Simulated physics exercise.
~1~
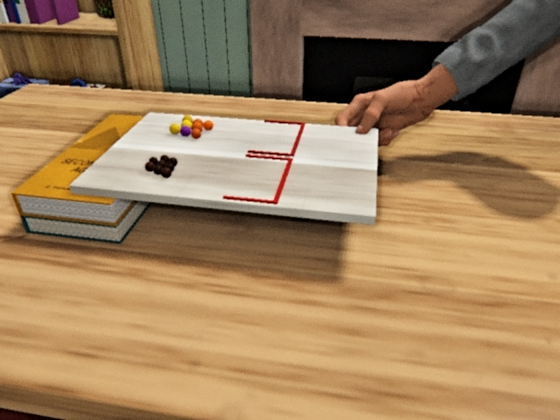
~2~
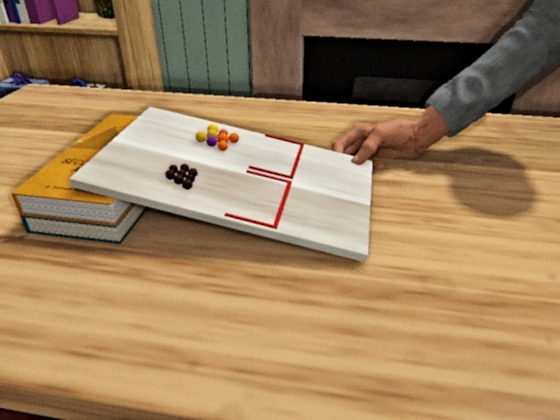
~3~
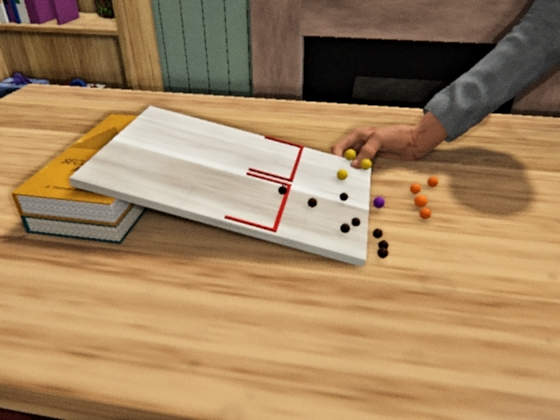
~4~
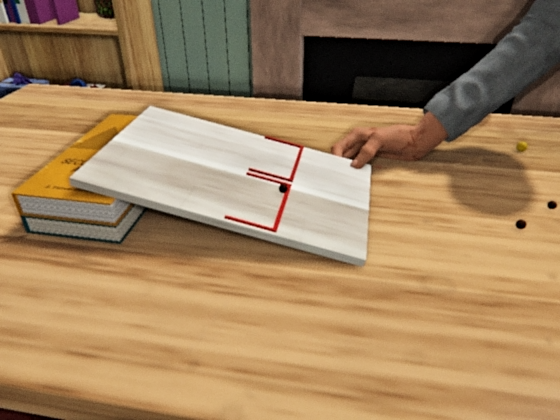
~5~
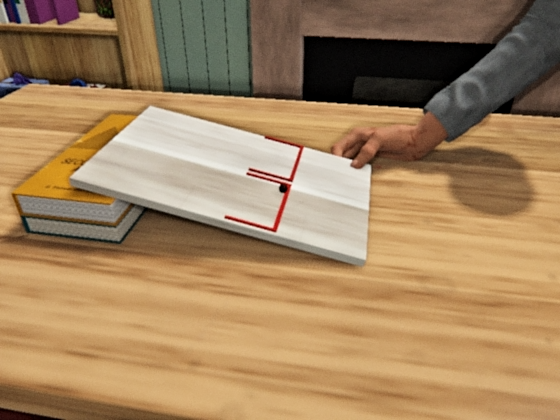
To begin with, a white board with red bracket-shaped bars lies nearly level on a wooden counter, one end propped on a yellow book and the other held by a hand. A cluster of yellow, orange and purple balls sits on its far side, and a dark cluster sits nearer. The hand lowers its end, and both groups start down the slope. The colourful balls all pass their bar, and most of the dark ones get beyond theirs, scattering rightward across the counter. Finally, the board rests tilted, with one dark ball left at the near bar.
